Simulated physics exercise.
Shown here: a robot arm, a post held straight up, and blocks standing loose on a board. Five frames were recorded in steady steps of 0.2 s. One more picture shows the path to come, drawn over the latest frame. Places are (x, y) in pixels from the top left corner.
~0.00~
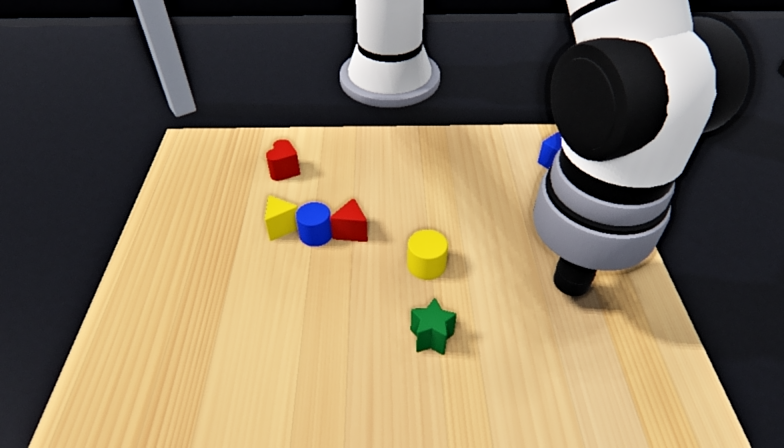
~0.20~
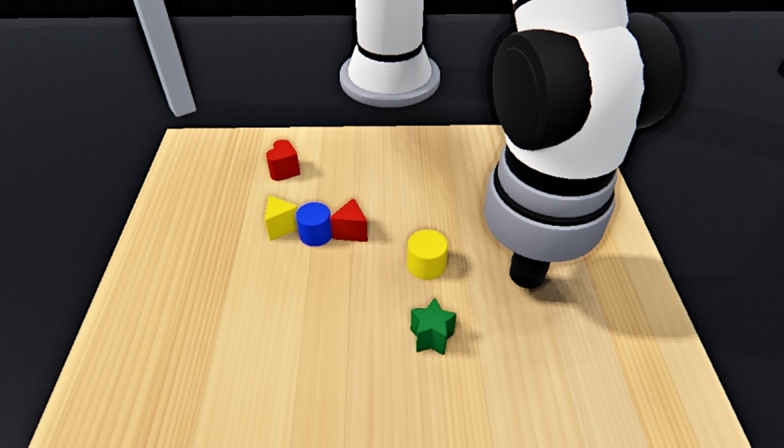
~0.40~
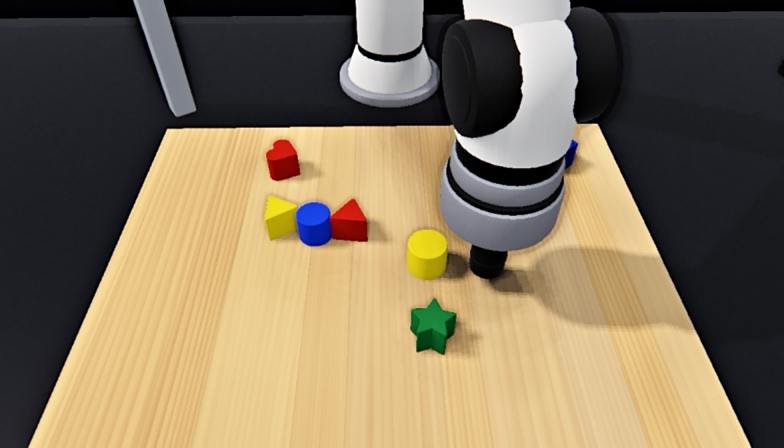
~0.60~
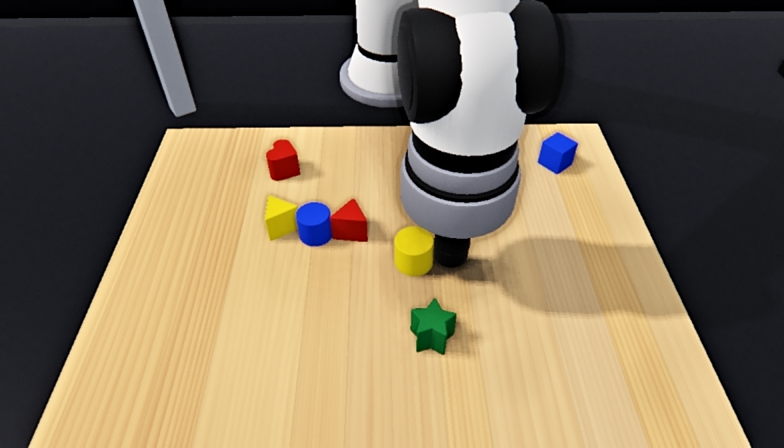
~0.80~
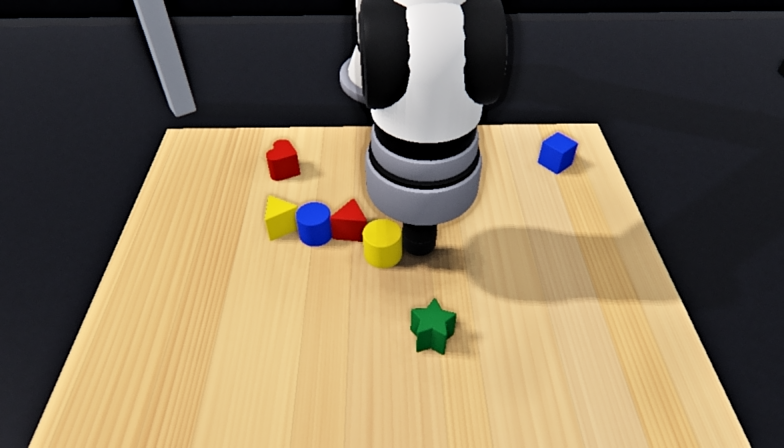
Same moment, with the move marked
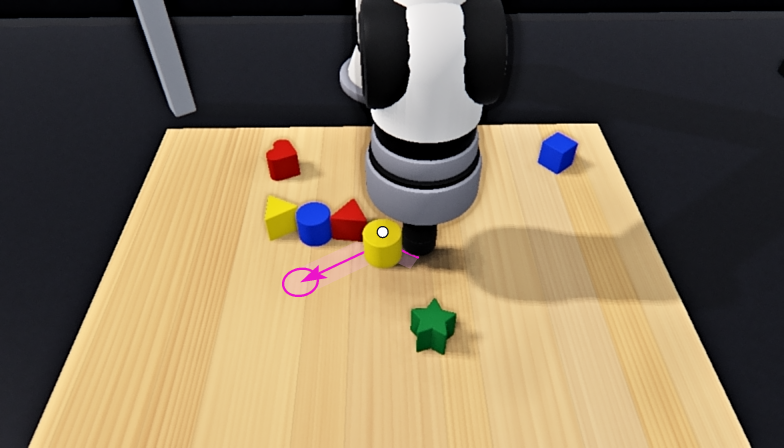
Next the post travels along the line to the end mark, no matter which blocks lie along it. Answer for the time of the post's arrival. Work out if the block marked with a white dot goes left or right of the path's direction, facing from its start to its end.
So, looking from the first point of the path to the last, the block marked with a white dot moves rightwards.
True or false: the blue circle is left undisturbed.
Verdict: False.
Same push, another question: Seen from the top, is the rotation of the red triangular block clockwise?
Final answer: No.
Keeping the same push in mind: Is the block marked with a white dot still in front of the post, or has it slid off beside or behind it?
Slid off.
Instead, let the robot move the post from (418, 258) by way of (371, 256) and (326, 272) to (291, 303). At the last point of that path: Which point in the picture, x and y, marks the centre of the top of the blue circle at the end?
The blue circle ends near (297, 206).
The line goes from (418, 258) through (378, 248) and (340, 263) to (300, 282); the dot is on the yellow circle.
The first path, step by step. One third of the way, post (378, 235); blue circle (310, 212); red triangular block (343, 206), turned 20° anticlockwise; yellow circle (341, 229).
Two thirds of the way, post (338, 251); yellow triangular block (275, 204), turned 25° anticlockwise; blue circle (300, 211); red triangular block (343, 206), turned 20° anticlockwise; yellow circle (301, 238).
At the end, post (298, 269); yellow triangular block (275, 204), turned 25° anticlockwise; blue circle (300, 211); red triangular block (343, 206), turned 20° anticlockwise; yellow circle (273, 240).
